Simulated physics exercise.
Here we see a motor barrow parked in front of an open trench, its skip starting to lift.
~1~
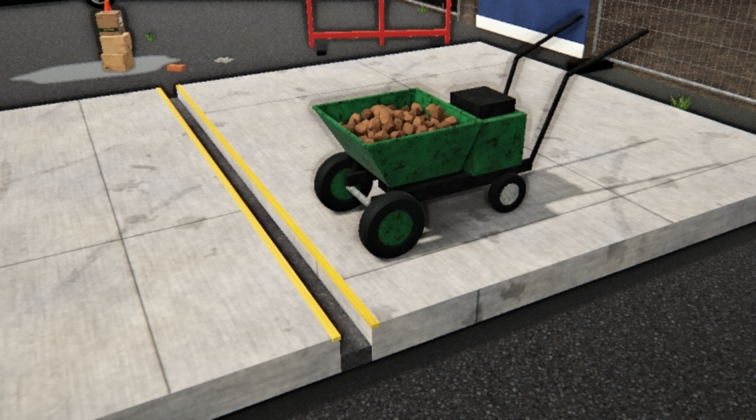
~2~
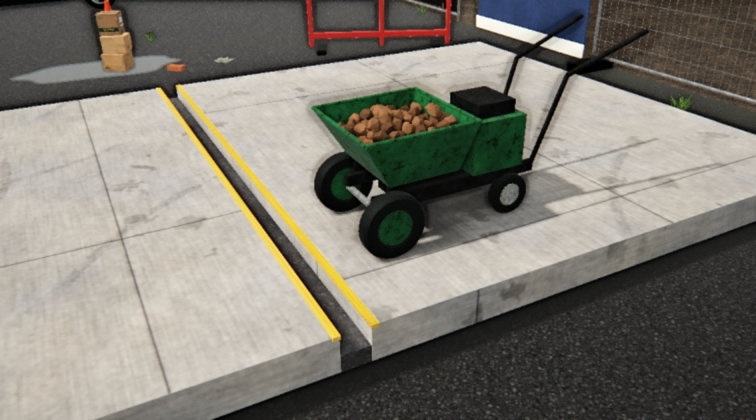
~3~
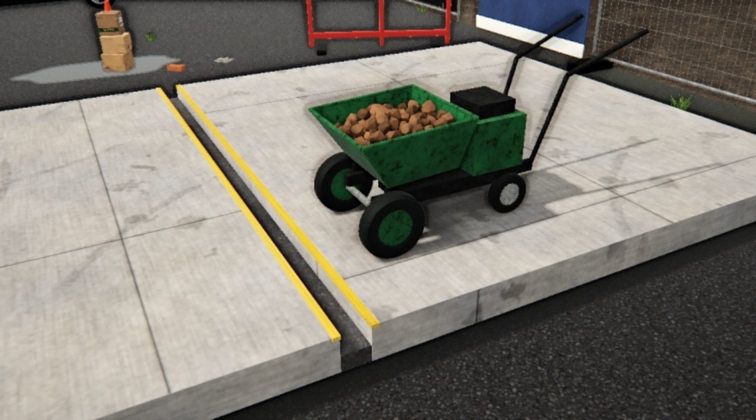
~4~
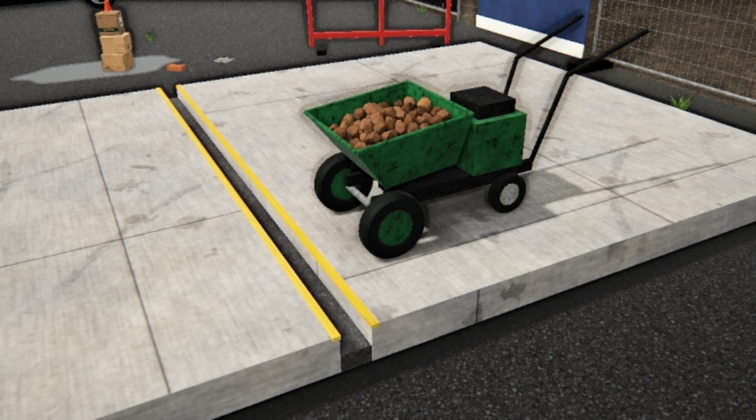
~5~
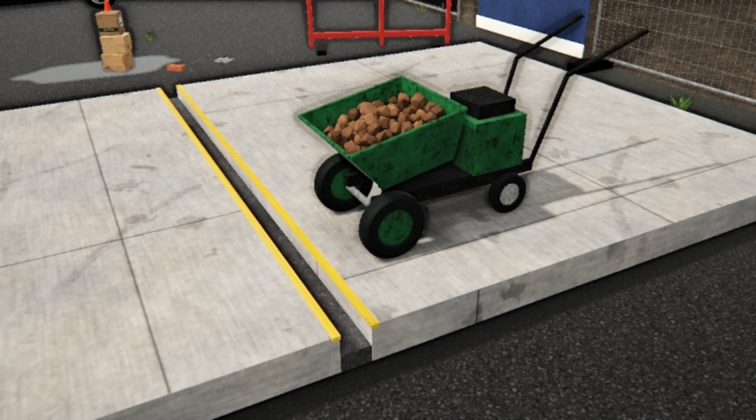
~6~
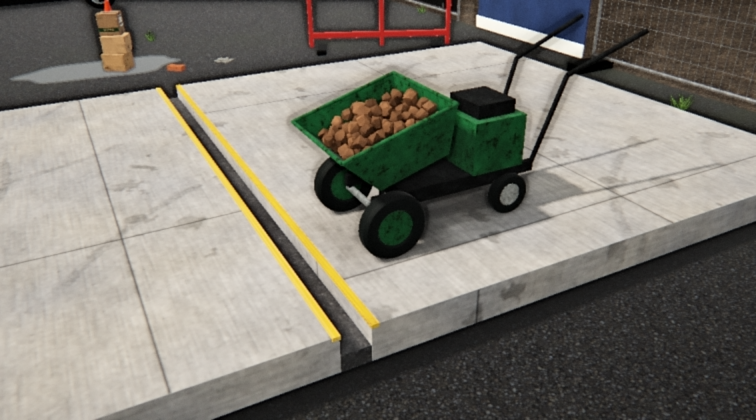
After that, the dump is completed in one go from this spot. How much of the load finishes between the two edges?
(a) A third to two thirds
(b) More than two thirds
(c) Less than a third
Answer: C.
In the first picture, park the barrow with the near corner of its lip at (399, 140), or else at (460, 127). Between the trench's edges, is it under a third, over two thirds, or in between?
In turn: In the middle band; below one third.
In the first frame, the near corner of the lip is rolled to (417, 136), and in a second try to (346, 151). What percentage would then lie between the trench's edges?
The first gives close to 40 per cent and the second 0 per cent.
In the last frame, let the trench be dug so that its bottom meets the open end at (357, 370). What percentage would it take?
Roughly 10 in a hundred.
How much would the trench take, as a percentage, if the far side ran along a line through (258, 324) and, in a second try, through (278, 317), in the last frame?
90 and 70 percent.
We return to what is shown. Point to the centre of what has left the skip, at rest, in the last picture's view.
Somewhere around (255, 258) in the last picture.
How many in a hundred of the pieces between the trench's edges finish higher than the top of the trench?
Something like 5 in a hundred.
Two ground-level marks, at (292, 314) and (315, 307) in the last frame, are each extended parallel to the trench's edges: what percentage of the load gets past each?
The first comes to 40 per cent, the second to 60 per cent.
Soon after the last picture, skip tipped steeply; all in the skip.
A little later, skip tipped steeply; nearly all in the skip; a small part beyond it; a stray few falling.
Later still, skip tipped right over; about a third in the skip; a stray few in or heaped over the trench; about half beyond it.
By the end, skip tipped right over; about a quarter in the skip; a small part in or heaped over the trench; about two thirds beyond it.
